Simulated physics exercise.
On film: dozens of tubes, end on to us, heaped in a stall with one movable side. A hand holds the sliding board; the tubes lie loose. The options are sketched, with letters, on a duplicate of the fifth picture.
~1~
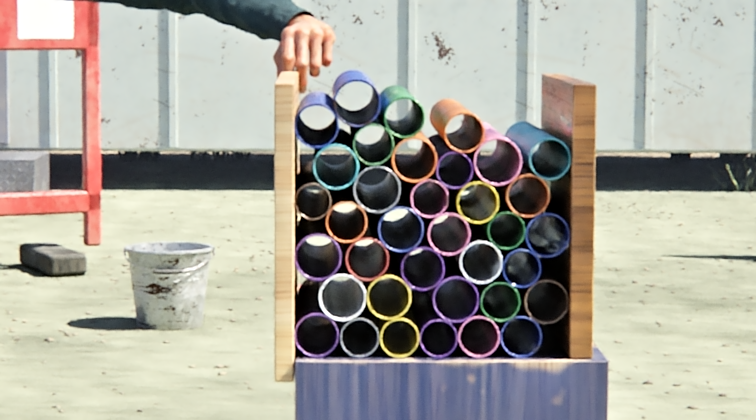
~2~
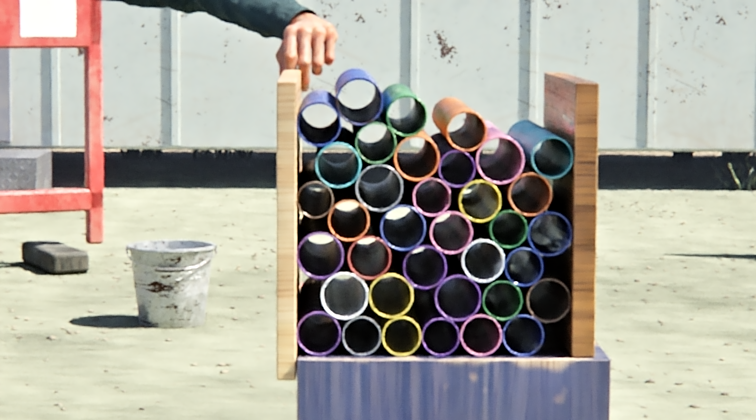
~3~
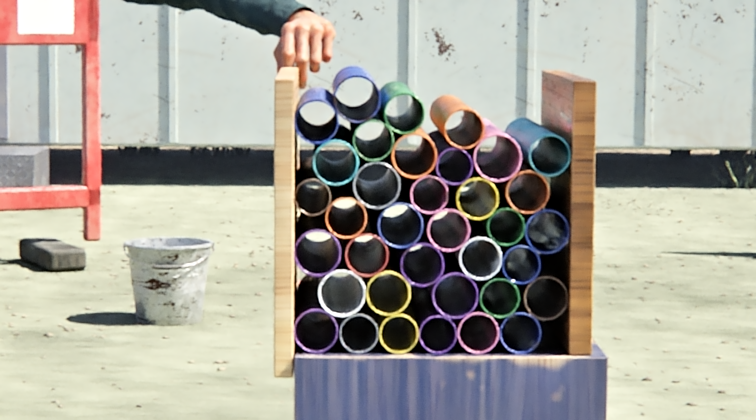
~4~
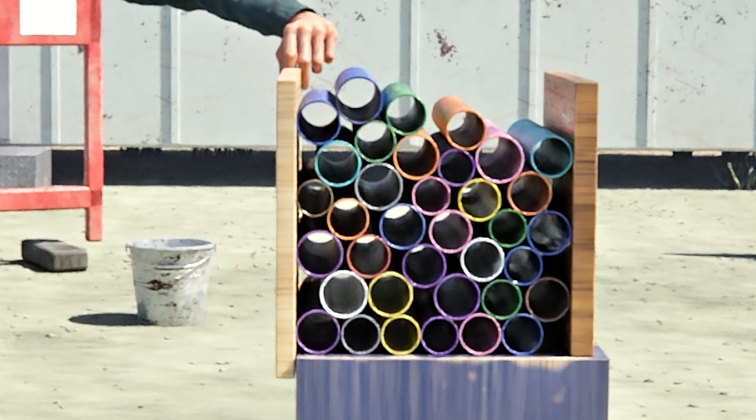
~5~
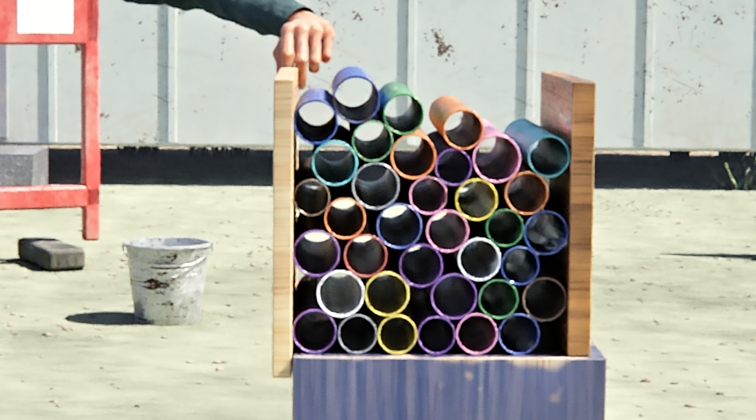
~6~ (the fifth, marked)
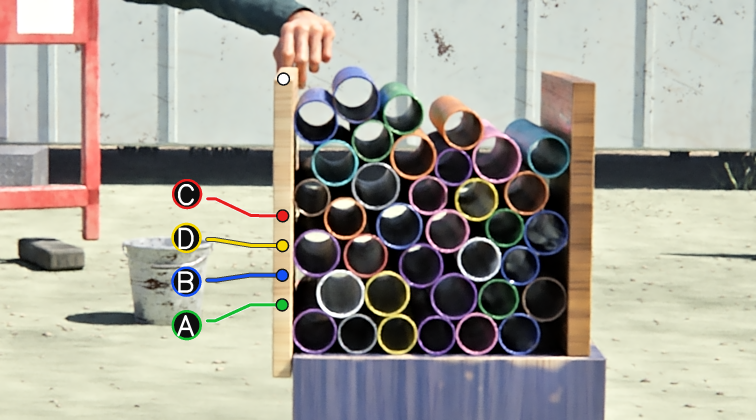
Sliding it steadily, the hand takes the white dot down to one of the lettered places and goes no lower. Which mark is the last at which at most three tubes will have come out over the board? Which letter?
C is the limit.
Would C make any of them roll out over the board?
Yes, at C.
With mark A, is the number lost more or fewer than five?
It loses more than five.
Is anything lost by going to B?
Yes, at B.
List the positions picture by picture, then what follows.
In the first frame, a green tube (507, 231); an orange tube (528, 196); a pink tube (498, 162).
In the second frame, a pink tube (500, 160); a blue tube (359, 102).
In the third frame, side board (287, 209); a purple tube (316, 331).
In the fourth frame, a blue tube (522, 334); a brown tube (547, 300).
In the fifth frame, a white tube (479, 259); a green tube (505, 228); an orange tube (527, 193).
On the marked copy, A at (282, 305); B at (282, 275); C at (282, 216); D at (282, 245); the white dot at (283, 79).
Following C. Soon after the start, top of the board (293, 143).
Later, top of the board (293, 214).
In the end, top of the board (293, 215), two out over the board.
As for the rest, A more than three out over the board; B more than three out over the board; D more than three out over the board.
